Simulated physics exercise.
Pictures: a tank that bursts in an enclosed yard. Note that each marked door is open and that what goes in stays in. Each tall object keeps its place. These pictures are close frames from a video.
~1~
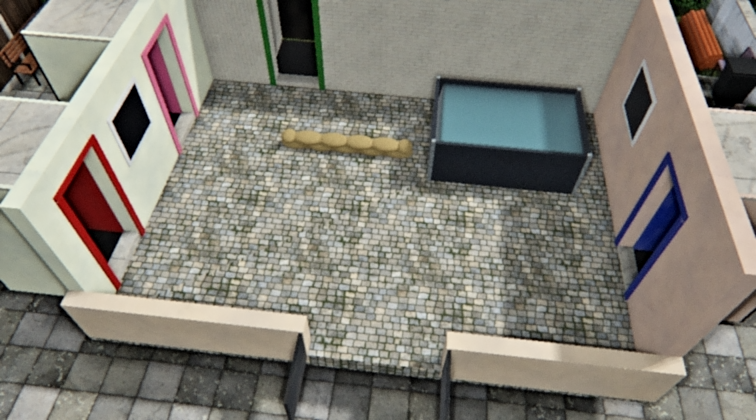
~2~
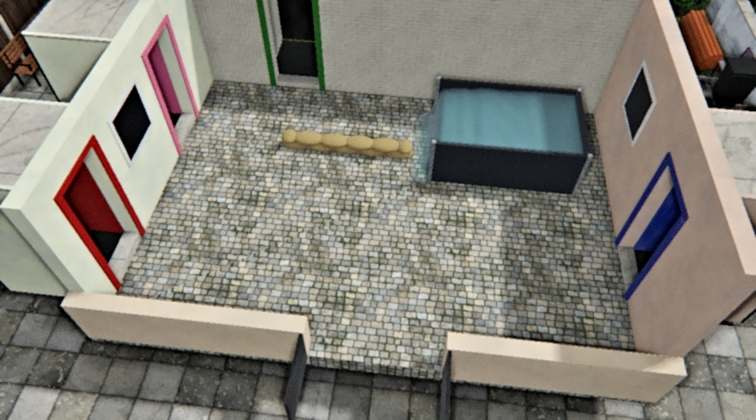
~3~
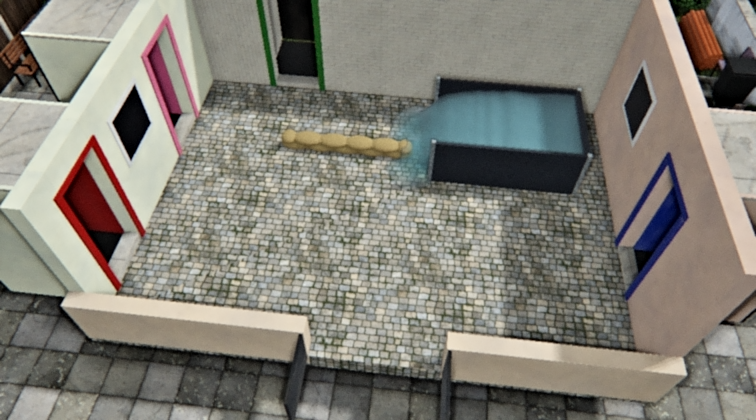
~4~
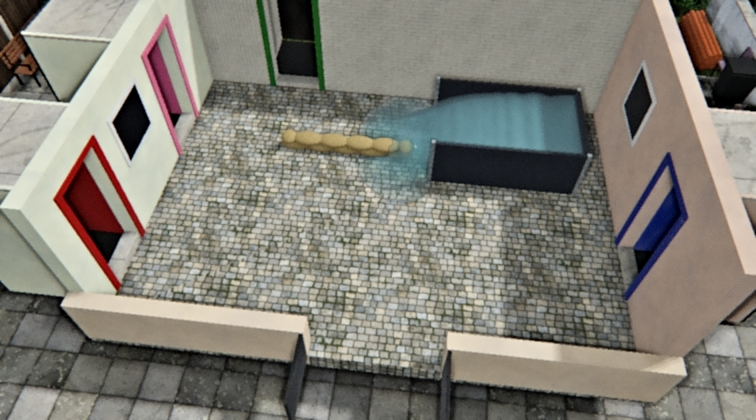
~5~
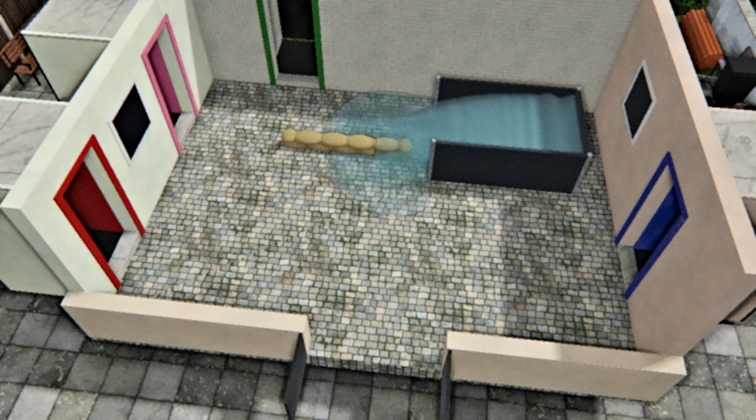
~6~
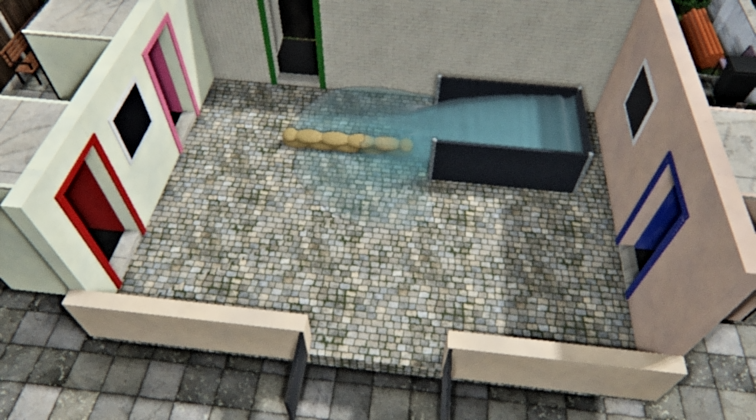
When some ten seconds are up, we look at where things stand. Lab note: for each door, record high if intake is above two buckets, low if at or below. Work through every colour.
Green door: High; blue door: High; pink door: High; red door: High.
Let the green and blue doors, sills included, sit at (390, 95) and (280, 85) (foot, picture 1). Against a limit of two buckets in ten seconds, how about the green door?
Then: Green is over.
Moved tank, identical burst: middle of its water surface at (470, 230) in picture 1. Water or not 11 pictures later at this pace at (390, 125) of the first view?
Unflooded.
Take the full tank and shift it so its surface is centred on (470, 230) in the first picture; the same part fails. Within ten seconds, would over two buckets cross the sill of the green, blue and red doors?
Green: Crosses the threshold, blue: Falls short, red: Crosses the threshold.
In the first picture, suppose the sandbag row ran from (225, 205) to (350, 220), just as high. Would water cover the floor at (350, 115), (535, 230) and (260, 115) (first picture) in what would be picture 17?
Spot one: Drenched; spot two: Still bare; spot three: Drenched.
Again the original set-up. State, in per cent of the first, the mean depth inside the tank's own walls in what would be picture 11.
Around 54 percent, give or take.
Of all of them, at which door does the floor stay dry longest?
Result: The door marked blue.
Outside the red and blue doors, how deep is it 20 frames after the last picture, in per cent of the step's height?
About 150 %, then 0 %.
A moment on, water covers 45 % of the floor; the green door wet at the sill, nothing in, the blue door not reached, the pink door under two buckets in, the red door not reached.
Next, water covers 60 % of the floor; the green door under two buckets in, the blue door not reached, the pink door over two buckets in, the red door wet at the sill, nothing in.
Then, water covers 65 % of the floor; the green door over two buckets in, the blue door not reached, the pink door far over two buckets in, the red door wet at the sill, nothing in.
Later, water covers 75 % of the floor; the green door over two buckets in, the blue door not reached, the pink door far over two buckets in, the red door over two buckets in.
In the end, water covers 95 % of the floor; the green door over two buckets in, the blue door far over two buckets in, the pink door far over two buckets in, the red door over two buckets in.
